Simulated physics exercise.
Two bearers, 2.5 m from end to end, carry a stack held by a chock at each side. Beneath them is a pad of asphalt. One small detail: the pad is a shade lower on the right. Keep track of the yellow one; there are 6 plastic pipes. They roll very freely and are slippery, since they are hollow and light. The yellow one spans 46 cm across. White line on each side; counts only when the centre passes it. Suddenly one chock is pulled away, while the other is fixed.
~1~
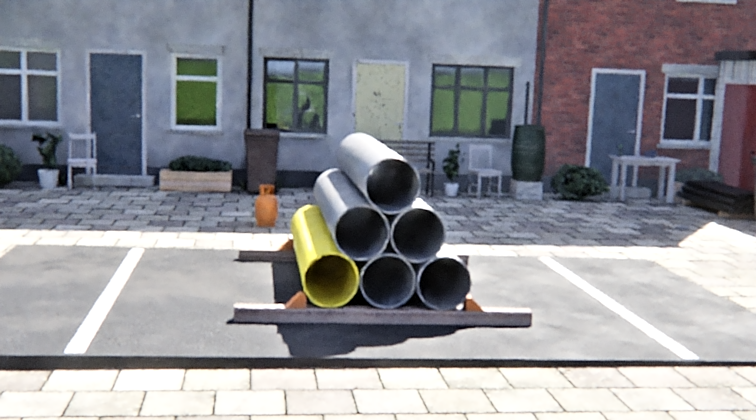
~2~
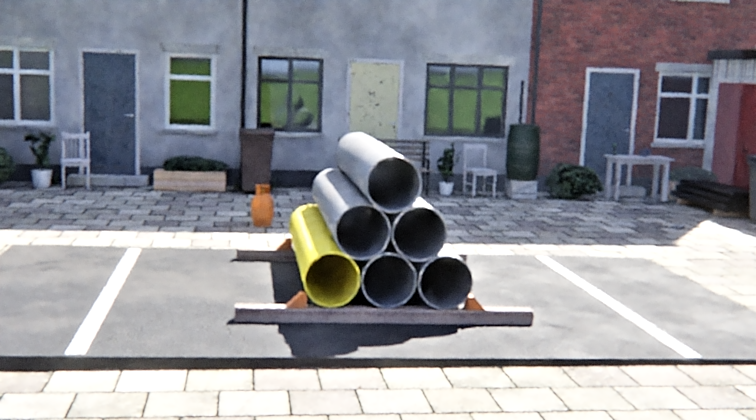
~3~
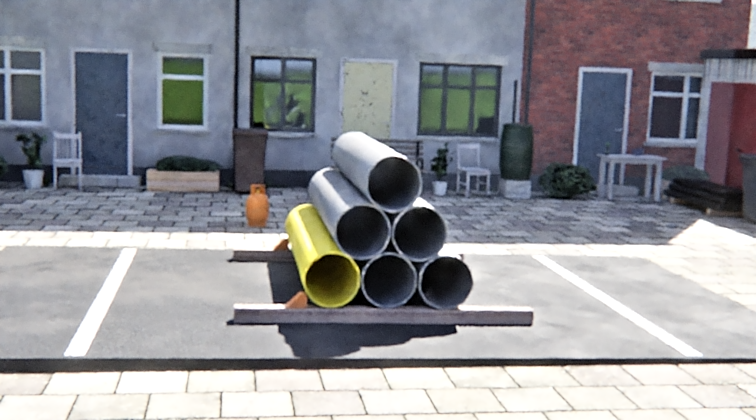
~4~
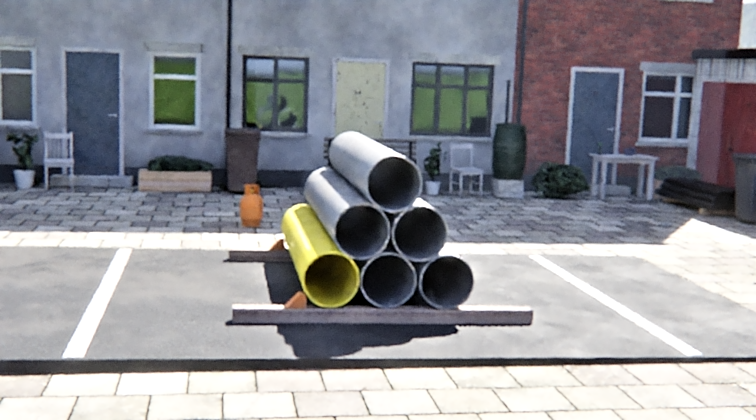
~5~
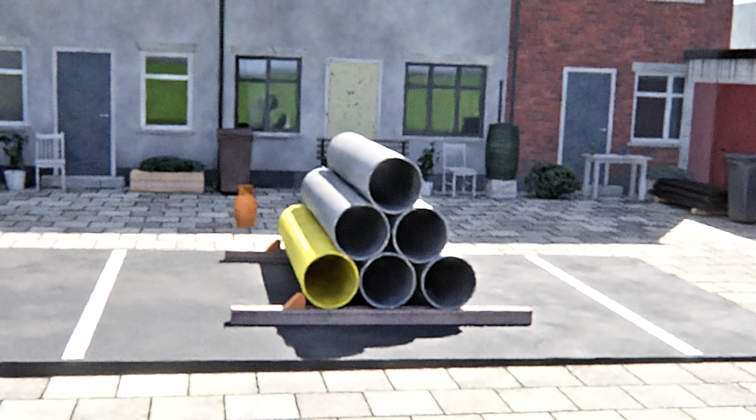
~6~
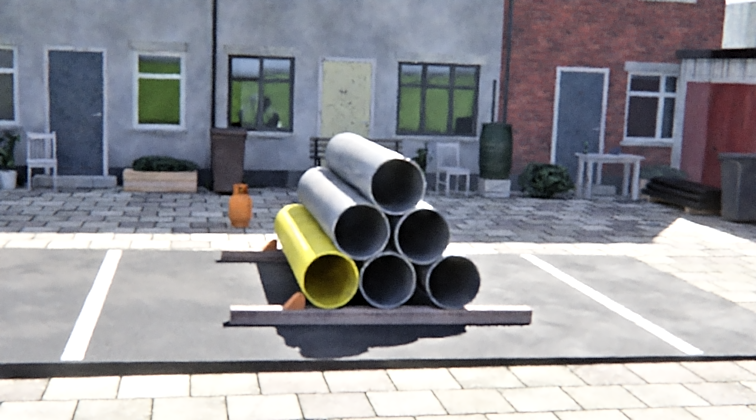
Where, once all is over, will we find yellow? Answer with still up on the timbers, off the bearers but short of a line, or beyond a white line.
I would say still up on the timbers.
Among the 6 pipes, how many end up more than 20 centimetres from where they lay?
That would be 3 of them.
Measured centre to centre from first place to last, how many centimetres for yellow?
Shift - yellow 0.
Then, 0.3 s past the sixth picture, yellow is on the bearers, 75 cm from the bearers' left end; 0 of 6 have crossed.
Finally (7.4 s after the last picture), yellow is on the bearers, 75 cm from the bearers' left end; 2 of 6 have crossed.
